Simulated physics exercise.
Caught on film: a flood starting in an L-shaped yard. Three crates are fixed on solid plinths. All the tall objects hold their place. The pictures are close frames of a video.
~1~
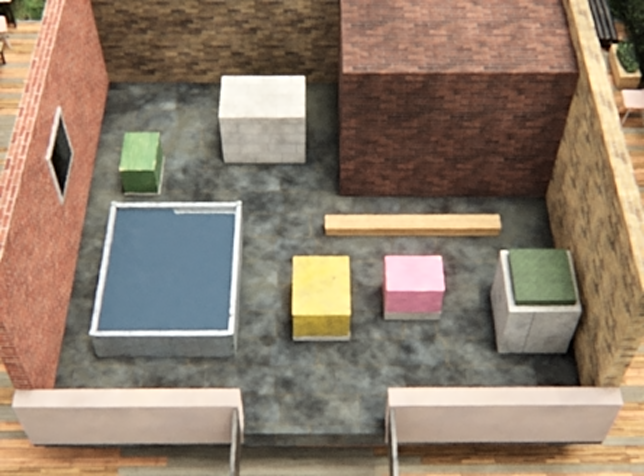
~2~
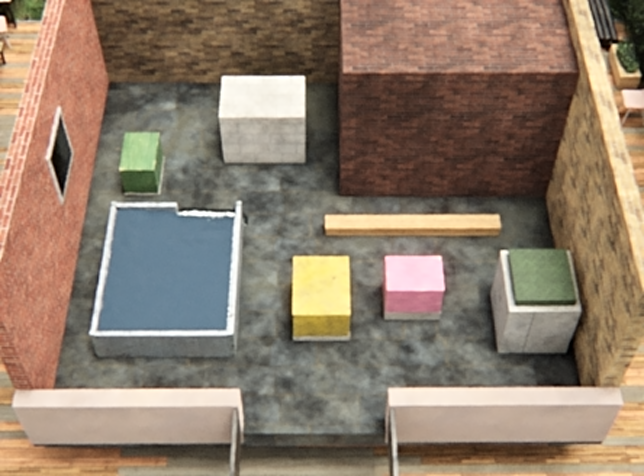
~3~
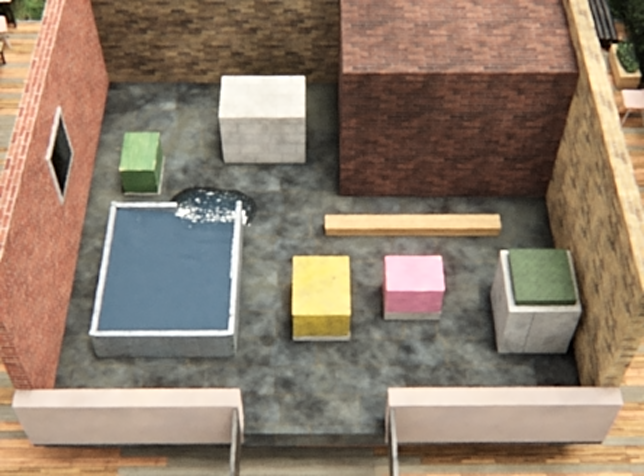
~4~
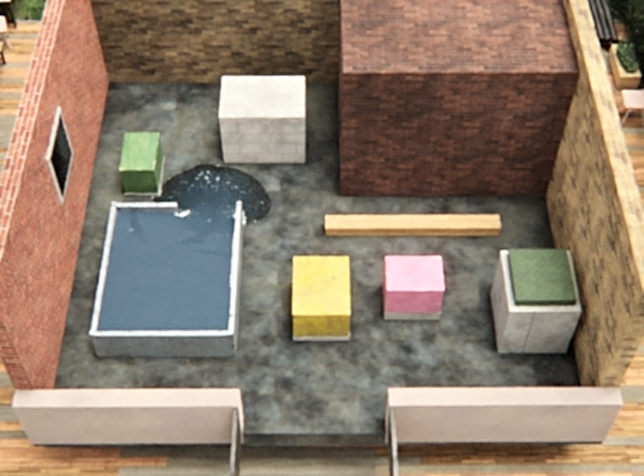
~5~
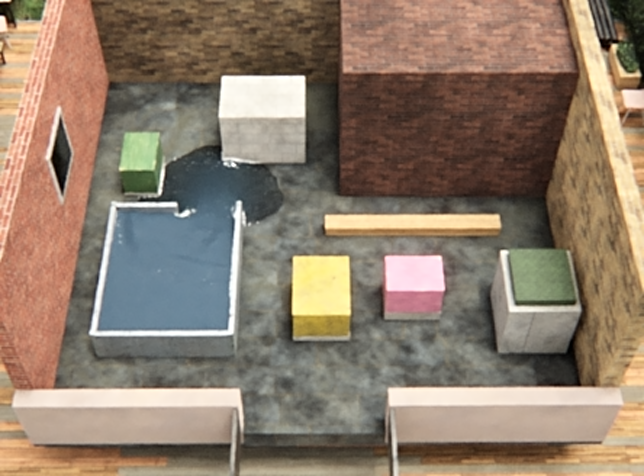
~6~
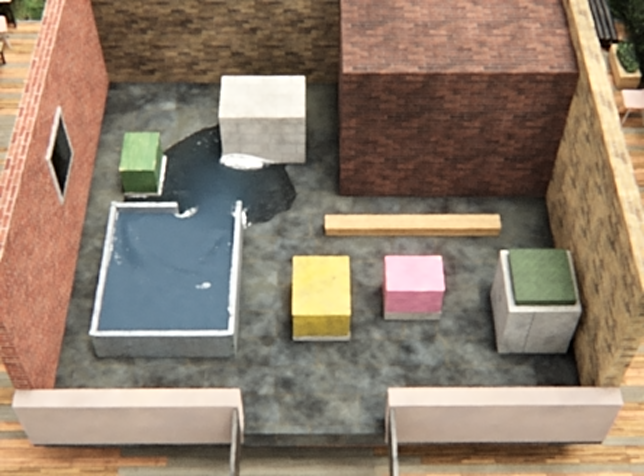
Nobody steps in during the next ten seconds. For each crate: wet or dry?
The green crate gets wet; the pink crate stays dry; the yellow crate stays dry.
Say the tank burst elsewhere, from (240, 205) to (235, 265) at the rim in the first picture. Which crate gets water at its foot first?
That is the yellow crate.
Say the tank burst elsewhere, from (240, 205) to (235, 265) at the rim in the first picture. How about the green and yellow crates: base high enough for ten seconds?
In short: The green one is topped, the yellow one is soaked.
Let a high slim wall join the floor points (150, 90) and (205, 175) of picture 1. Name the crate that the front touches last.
Last comes the crate marked pink.
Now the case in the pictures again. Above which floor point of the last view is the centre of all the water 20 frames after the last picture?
Close to (207, 218).
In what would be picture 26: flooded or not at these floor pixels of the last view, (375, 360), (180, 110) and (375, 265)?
As listed: Not flooded, awash, dry.
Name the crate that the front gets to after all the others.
That is the one in pink.
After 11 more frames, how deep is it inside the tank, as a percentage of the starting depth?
Roughly 66 per cent.
A moment on, water covers 15 % of the floor; the green crate water round its plinth, the pink crate not reached, the yellow crate not reached.
Next, water covers 25 % of the floor; the green crate water round its plinth, the pink crate not reached, the yellow crate not reached.
Then, water covers 40 % of the floor; the green crate water round its plinth, the pink crate not reached, the yellow crate water round its plinth.
Later, water covers 60 % of the floor; the green crate water round its plinth, the pink crate water round its plinth, the yellow crate water round its plinth.
In the end, water covers 75 % of the floor; the green crate was topped, the pink crate stayed above the water, the yellow crate stayed above the water.
